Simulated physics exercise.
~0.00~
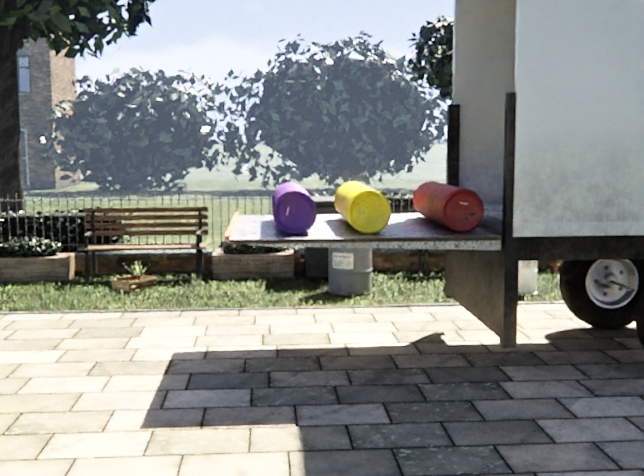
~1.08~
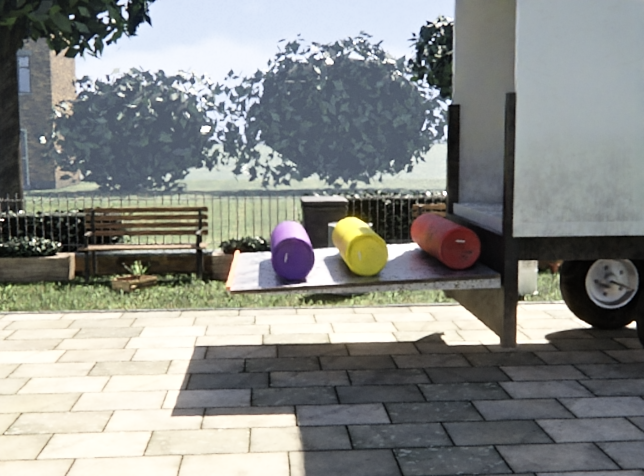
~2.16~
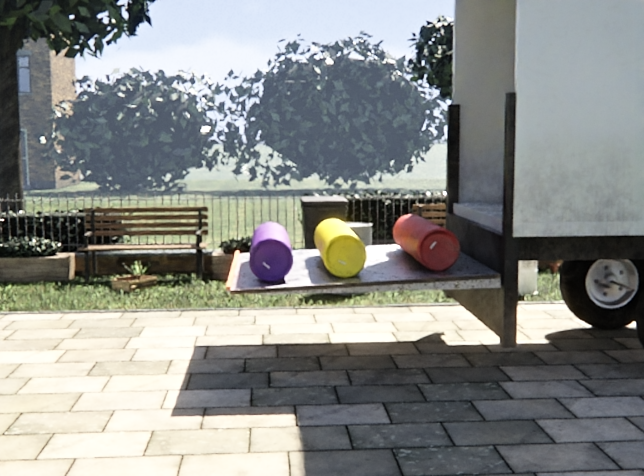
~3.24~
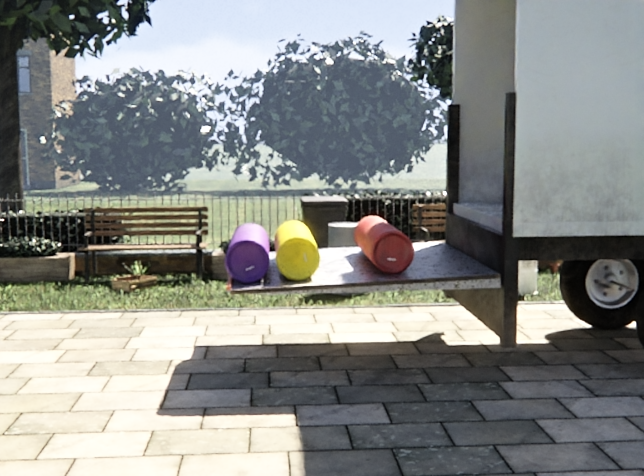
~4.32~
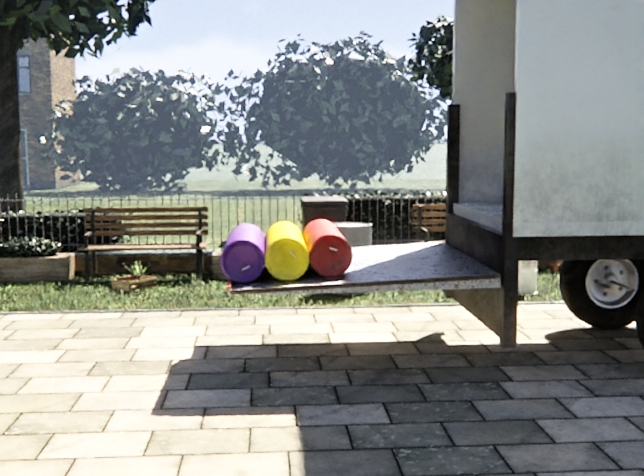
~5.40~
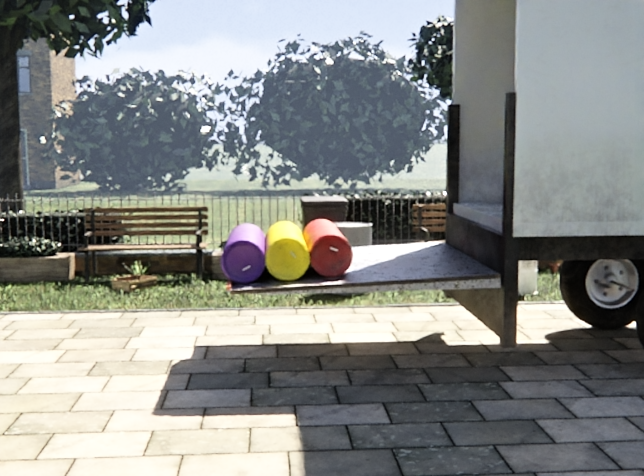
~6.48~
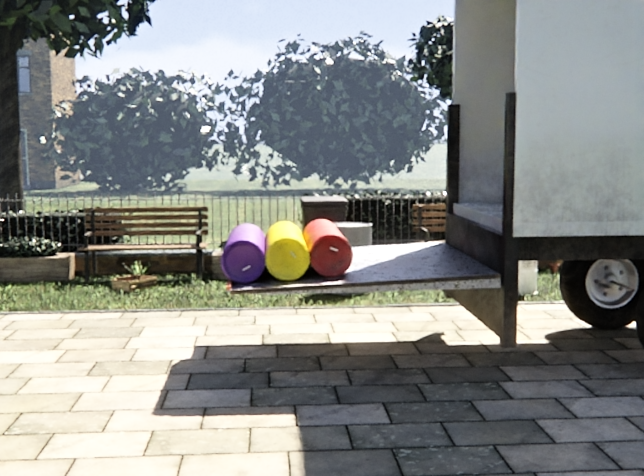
Three gas cylinders, purple on the left, yellow in the middle and red on the right, lie with their ends towards us on a lift platform behind a pale van body. The view is from across a sunlit paved area, with a bench, a fence and bushes behind. The platform lowers, then its outer end tilts down to the left. All three cylinders roll left, and purple reaches the edge first. Yellow closes in beside it, and red rolls down last to join them. They settle side by side at the platform's left end, with none going over.
